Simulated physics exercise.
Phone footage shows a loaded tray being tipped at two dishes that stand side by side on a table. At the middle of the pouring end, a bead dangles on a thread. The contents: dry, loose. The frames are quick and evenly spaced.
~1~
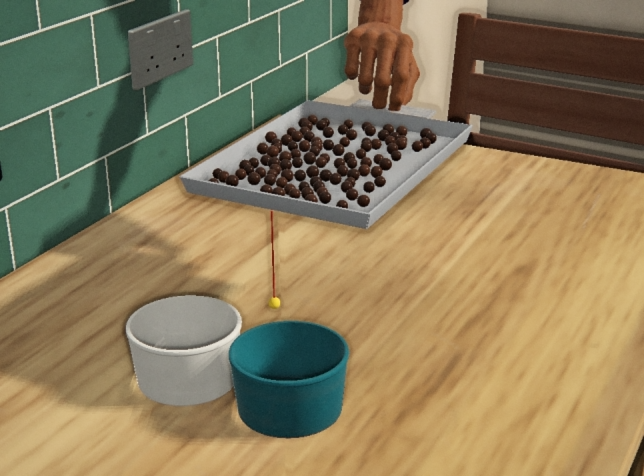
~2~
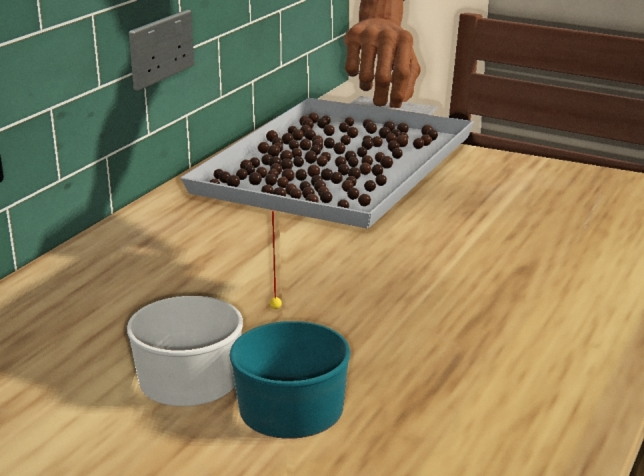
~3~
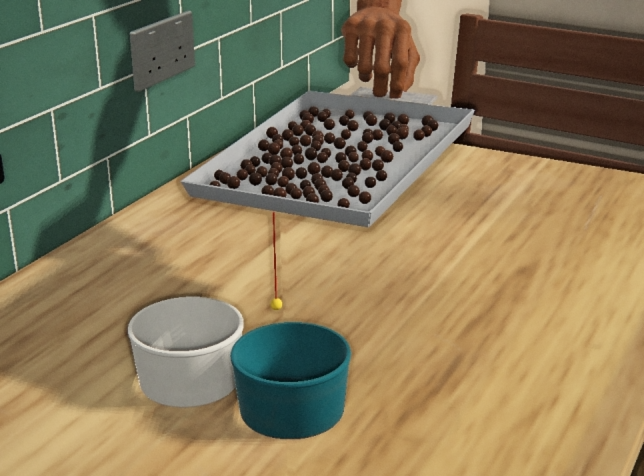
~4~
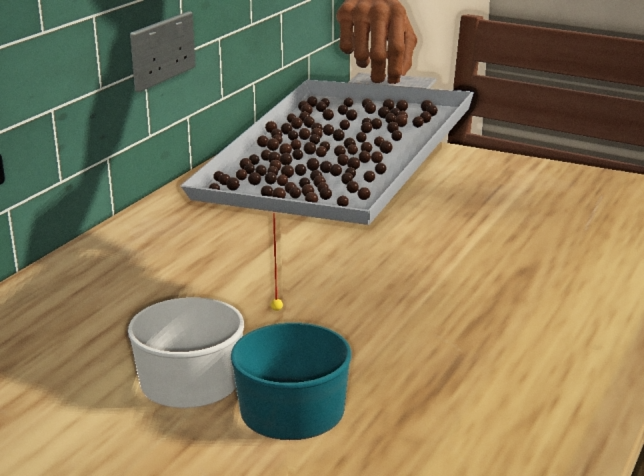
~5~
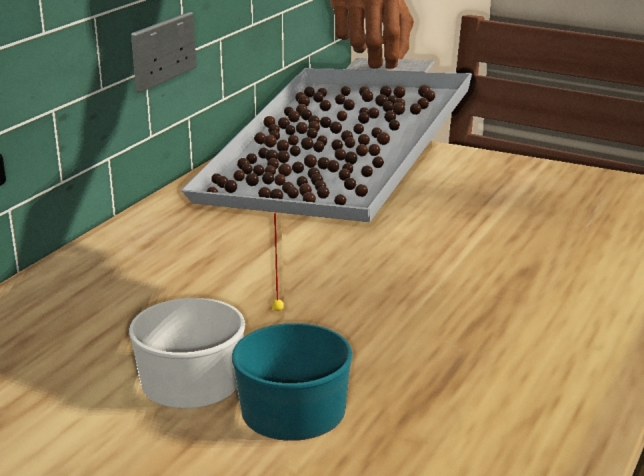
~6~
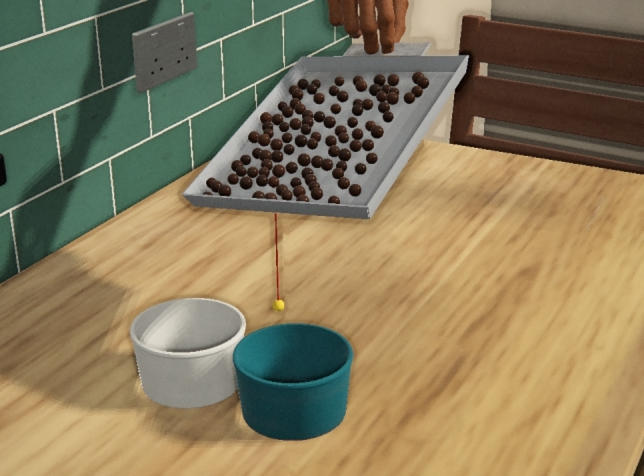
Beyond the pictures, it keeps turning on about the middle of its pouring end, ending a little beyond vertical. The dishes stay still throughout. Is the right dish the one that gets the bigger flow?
No.
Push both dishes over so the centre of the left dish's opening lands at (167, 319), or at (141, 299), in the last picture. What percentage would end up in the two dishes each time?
Close to 90 in a hundred, then close to 80 in a hundred.
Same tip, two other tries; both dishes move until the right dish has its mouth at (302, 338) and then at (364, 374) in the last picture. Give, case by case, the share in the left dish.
That makes 90 per cent, followed by 10 per cent.
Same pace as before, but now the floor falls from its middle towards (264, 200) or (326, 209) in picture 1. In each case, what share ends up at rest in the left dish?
Case one 70 %; case two 0 %.
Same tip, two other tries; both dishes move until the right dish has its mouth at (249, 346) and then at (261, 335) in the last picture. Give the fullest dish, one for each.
On the first go the left-side one comes out on top, and on the second go the left-side one.
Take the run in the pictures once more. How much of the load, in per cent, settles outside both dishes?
Estimated share: About 20 %.
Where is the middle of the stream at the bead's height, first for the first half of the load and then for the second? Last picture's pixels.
Initially about (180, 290); subsequently about (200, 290).
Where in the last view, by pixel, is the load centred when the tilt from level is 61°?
Somewhere about (229, 184).
Soon, tray tipped steeply; most on the tray; a small part in the left dish; a small part in the air.
A while on, tray tipped right over; a stray few on the tray; a stray few in the right dish; most in the left dish; a small part outside both; a small part in the air.
Towards the end, tray tipped past a quarter turn; a stray few in the right dish; most in the left dish; about a quarter outside both.
Finally, tray tipped past a quarter turn; a stray few in the right dish; most in the left dish; about a quarter outside both.
